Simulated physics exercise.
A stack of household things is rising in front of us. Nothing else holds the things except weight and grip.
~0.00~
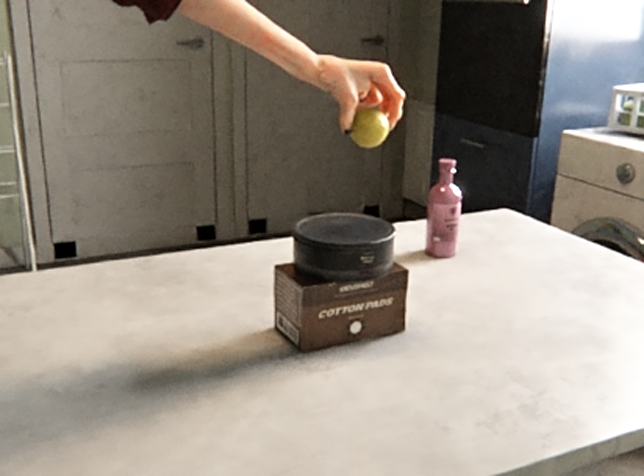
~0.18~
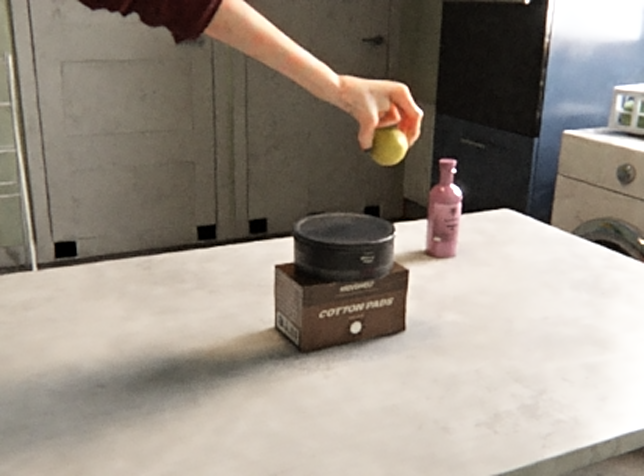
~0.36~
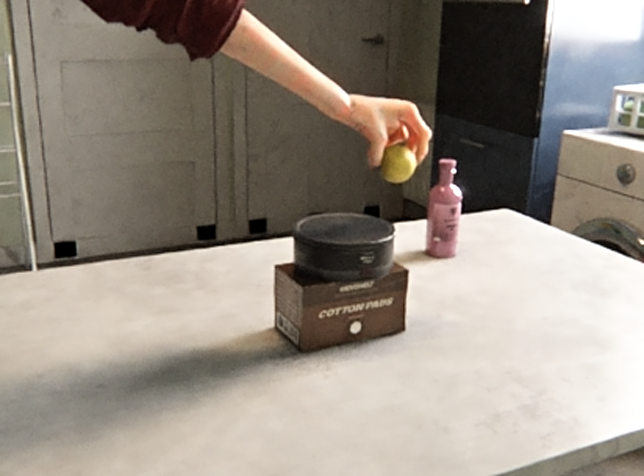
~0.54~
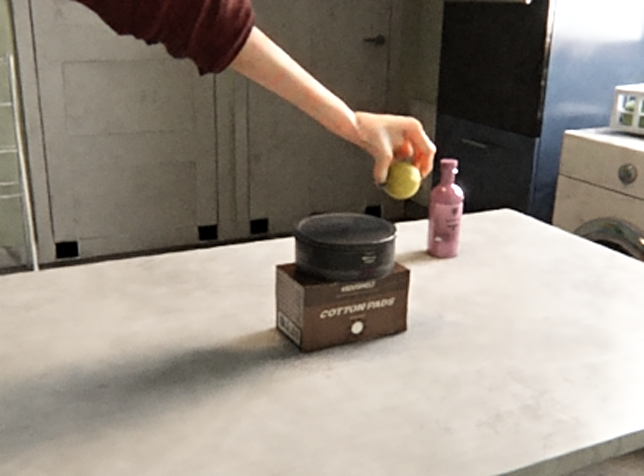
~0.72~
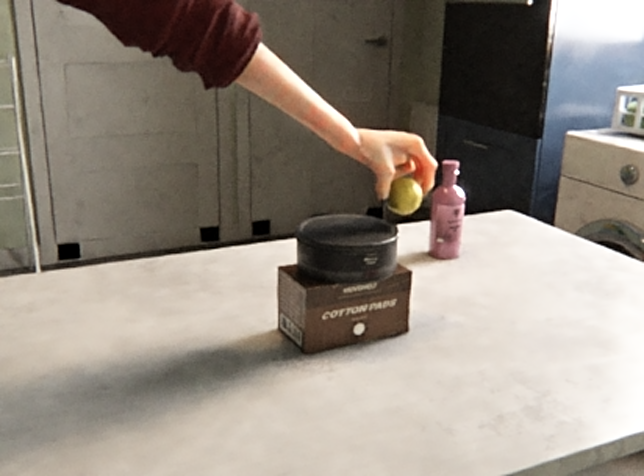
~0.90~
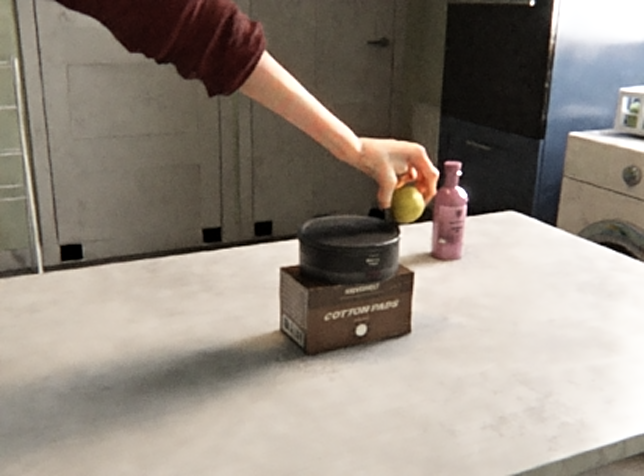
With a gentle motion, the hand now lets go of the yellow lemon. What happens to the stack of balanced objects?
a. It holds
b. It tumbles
(b) It tumbles.
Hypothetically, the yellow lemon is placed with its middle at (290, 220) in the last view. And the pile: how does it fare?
Observed: Pile falls.
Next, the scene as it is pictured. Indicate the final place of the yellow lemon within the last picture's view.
The object finishes somewhere near (426, 299).
Around 1.30 s, yellow lemon now fallen.
Around 1.70 s, nothing new.
Finally (2.1 s), fallen, yellow lemon; the other 3 still in place. Final places as the last picture's camera would see them, yellow lemon near (426, 299). The pile loses its balance.
